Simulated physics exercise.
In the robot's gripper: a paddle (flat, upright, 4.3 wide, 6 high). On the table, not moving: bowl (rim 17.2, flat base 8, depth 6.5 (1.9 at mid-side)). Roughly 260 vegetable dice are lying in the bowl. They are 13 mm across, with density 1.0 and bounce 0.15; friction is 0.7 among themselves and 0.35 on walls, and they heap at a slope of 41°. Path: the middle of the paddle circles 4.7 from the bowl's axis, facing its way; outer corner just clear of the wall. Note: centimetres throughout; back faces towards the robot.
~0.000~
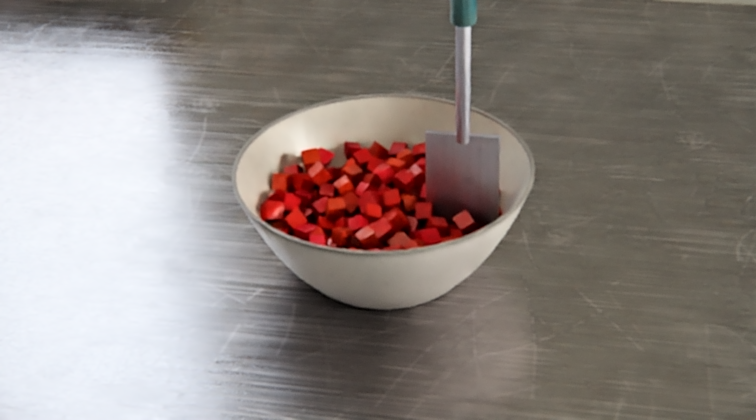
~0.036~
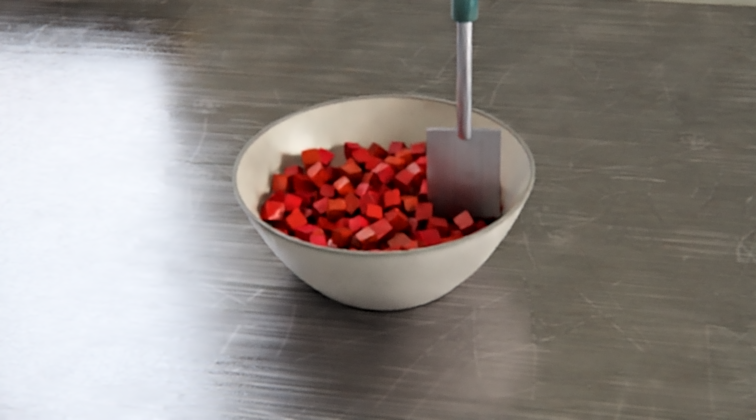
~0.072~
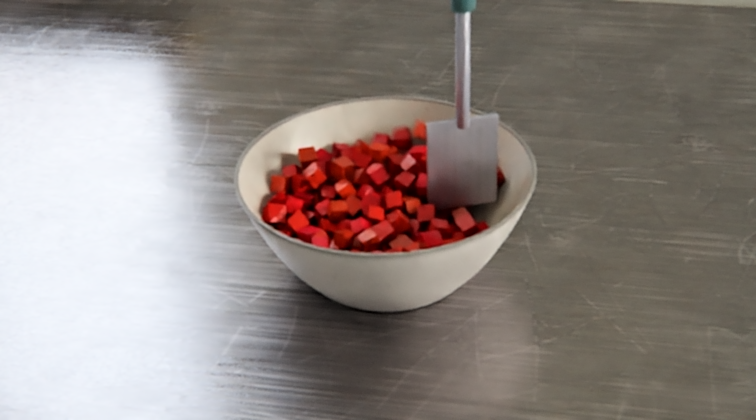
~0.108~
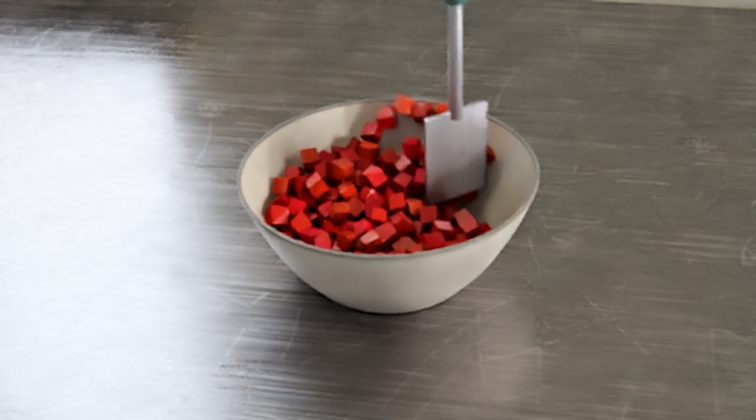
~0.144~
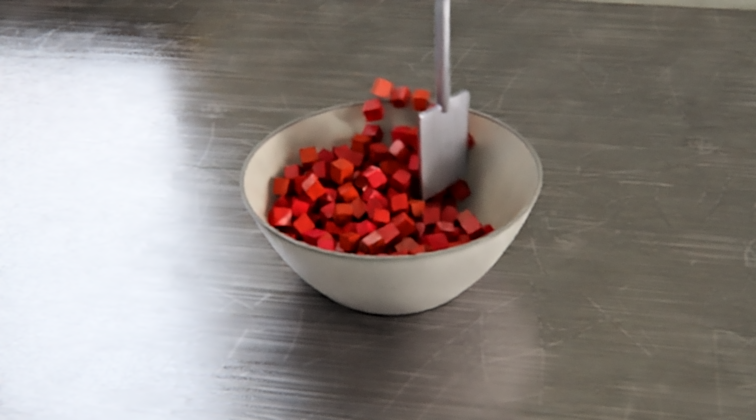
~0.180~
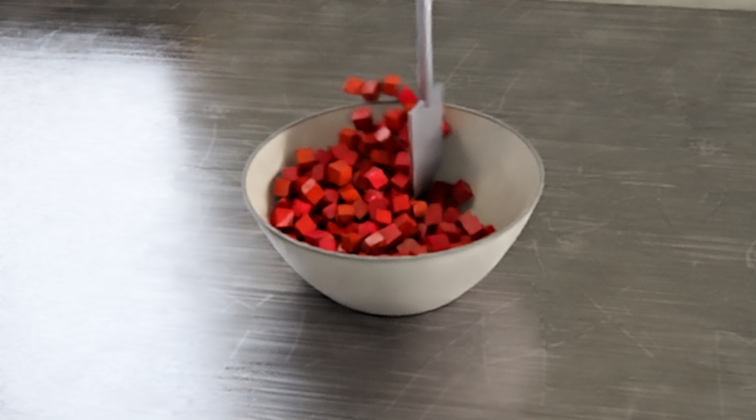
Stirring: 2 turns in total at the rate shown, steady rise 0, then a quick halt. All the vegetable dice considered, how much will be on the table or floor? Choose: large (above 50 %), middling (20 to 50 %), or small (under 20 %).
Middling.
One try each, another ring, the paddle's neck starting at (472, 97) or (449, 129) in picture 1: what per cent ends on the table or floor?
25 and 30 per cent.
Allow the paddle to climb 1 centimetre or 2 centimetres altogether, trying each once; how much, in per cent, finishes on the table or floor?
I'd say some 30 per cent, and some 25 per cent.
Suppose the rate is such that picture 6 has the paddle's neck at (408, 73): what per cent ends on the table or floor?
Close to 40 in a hundred.
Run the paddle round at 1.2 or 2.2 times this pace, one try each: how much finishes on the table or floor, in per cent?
Estimates in order: Near 40 % and near 60 %.
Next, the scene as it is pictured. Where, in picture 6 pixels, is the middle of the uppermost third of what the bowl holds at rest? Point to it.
It is centred around (474, 171).
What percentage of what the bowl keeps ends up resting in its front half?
Around 25 percent of it.
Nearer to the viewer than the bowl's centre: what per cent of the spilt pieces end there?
That share is about 60 per cent.
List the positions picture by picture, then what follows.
The first frame shows the paddle neck at (463, 111), 0° round; upper third of the load around (378, 200), from x 270 to 490, top at y 150; 257 in the bowl.
The second frame shows the paddle neck at (464, 106), 8° round; upper third of the load around (382, 200), from x 270 to 490, top at y 150.
The third frame shows the paddle neck at (463, 96), 24° round; upper third of the load around (379, 185), from x 275 to 490, top at y 130.
The fourth frame shows the paddle neck at (455, 87), 41° round; upper third of the load around (380, 185), from x 275 to 490, top at y 105.
The fifth frame shows the paddle neck at (443, 80), 58° round; upper third of the load around (381, 177), from x 280 to 490, top at y 90.
The sixth frame shows the paddle neck at (425, 76), 75° round; upper third of the load around (374, 179), from x 280 to 490, top at y 85; 255 in the bowl, 2 in flight or on the tool.
After 0.72 s, 329° round, highest piece 9 above the table; 211 in the bowl, 40 on the table or floor, 6 in flight or on the tool.
After 1.27 s, 223° round, highest piece 8 above the table; 181 in the bowl, 71 on the table or floor, 5 in flight or on the tool.
After 1.74 s, 0° round, highest piece 7 above the table; 160 in the bowl, 97 on the table or floor.
After 2.44 s, 0° round, highest piece 7 above the table; 160 in the bowl, 97 on the table or floor.
In the end, 160 in the bowl, 97 on the table or floor. That is 38 % on the table or floor.
